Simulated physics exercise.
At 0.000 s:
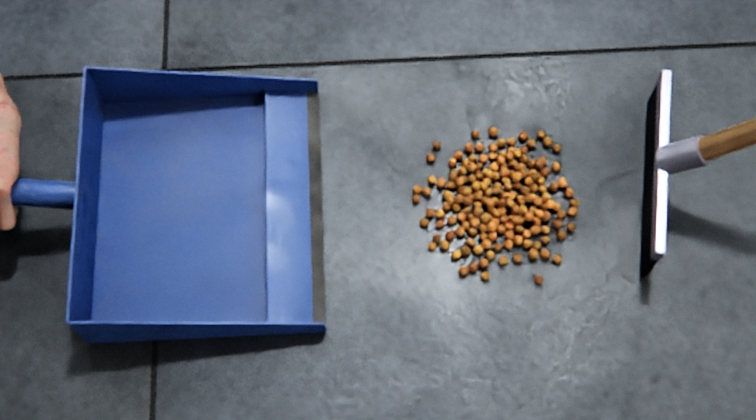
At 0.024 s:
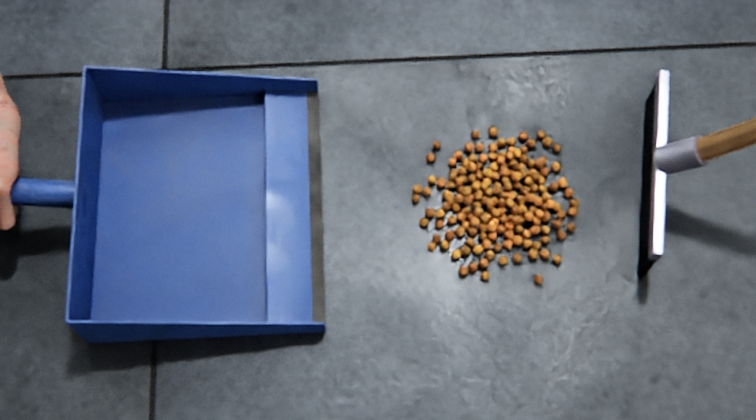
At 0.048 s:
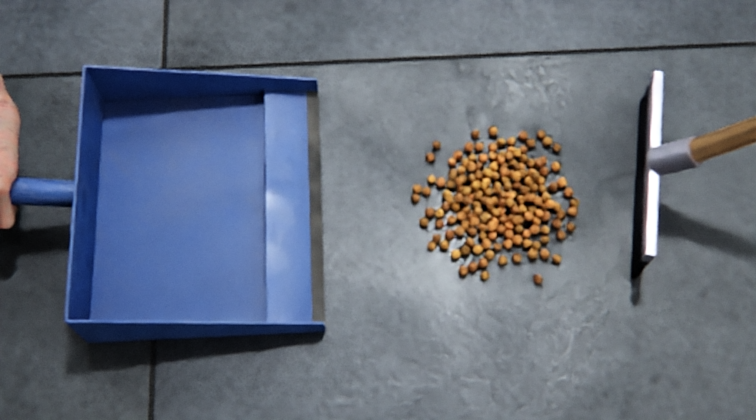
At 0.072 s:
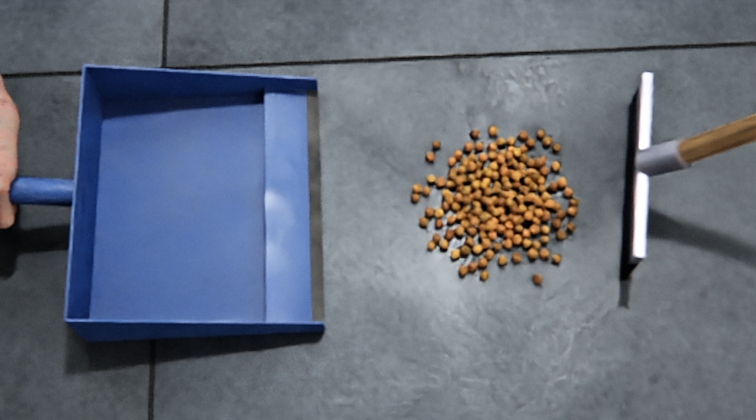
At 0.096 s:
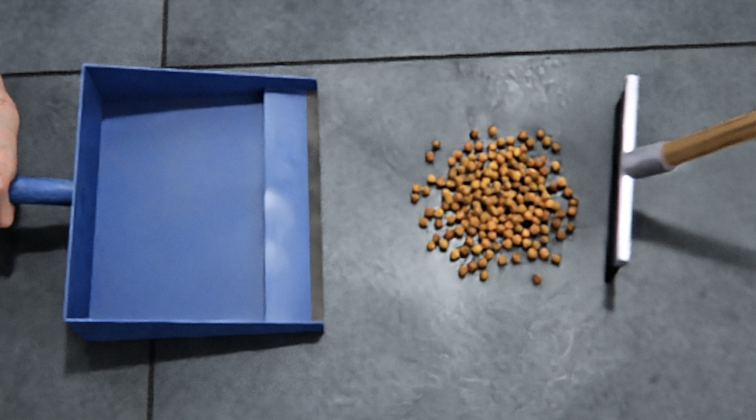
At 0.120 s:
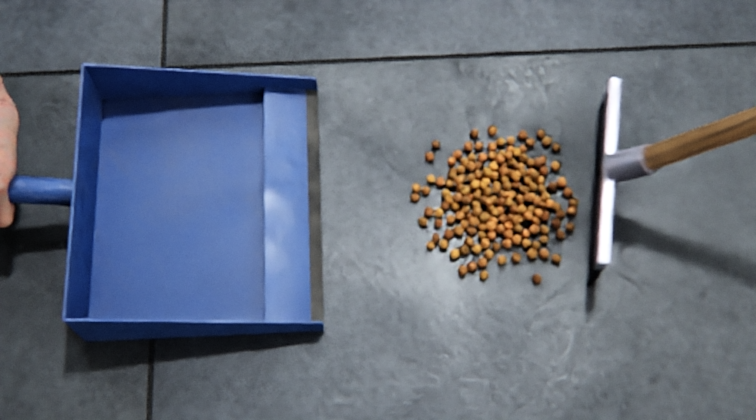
The footage shows a hand holding a blue dustpan on a grey tiled floor beside a pile of roasted chickpeas, while a squeegee with a wooden handle slides left towards the pile, which stays unmoved.
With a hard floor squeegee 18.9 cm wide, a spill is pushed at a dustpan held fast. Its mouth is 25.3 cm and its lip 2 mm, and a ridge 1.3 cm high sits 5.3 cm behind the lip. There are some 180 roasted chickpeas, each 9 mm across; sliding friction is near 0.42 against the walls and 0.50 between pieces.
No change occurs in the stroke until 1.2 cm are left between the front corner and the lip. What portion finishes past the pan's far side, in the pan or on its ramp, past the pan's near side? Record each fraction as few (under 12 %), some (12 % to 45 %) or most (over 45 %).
Recorded: Far side few; pan some; near side few.
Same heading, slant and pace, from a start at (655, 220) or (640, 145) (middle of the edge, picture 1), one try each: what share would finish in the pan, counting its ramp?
Close to 15 in a hundred, then close to 35 in a hundred.
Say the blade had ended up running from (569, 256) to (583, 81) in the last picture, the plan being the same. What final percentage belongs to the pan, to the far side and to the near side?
You'd see pan at 50, far at 10 and near at 5.
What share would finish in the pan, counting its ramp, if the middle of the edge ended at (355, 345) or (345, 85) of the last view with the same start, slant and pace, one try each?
About 5 and 25 per cent.
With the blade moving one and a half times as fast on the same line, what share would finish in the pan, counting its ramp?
Roughly 45 in a hundred.
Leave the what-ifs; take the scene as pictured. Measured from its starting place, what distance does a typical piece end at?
Median shift: Approx. 18 cm.
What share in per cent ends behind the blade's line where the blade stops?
Close to 5 percent.
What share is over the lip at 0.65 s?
Roughly 35 in a hundred.
After 0.29 s, middle of the blade 15 cm from the lip; 0 % over the lip, far side 0 %, near side 0 %.
After 0.41 s, middle of the blade 6 cm from the lip; 0 % over the lip, far side 0 %, near side 0 %.
Then, at 0.65 s, middle of the blade 3 cm from the lip; 35 % over the lip, far side 5 %, near side 0 %.
In the end, at 1.3 s, far side 5 %, pan 35 %, near side 0 %, in front of the lip or behind the blade 60 %.
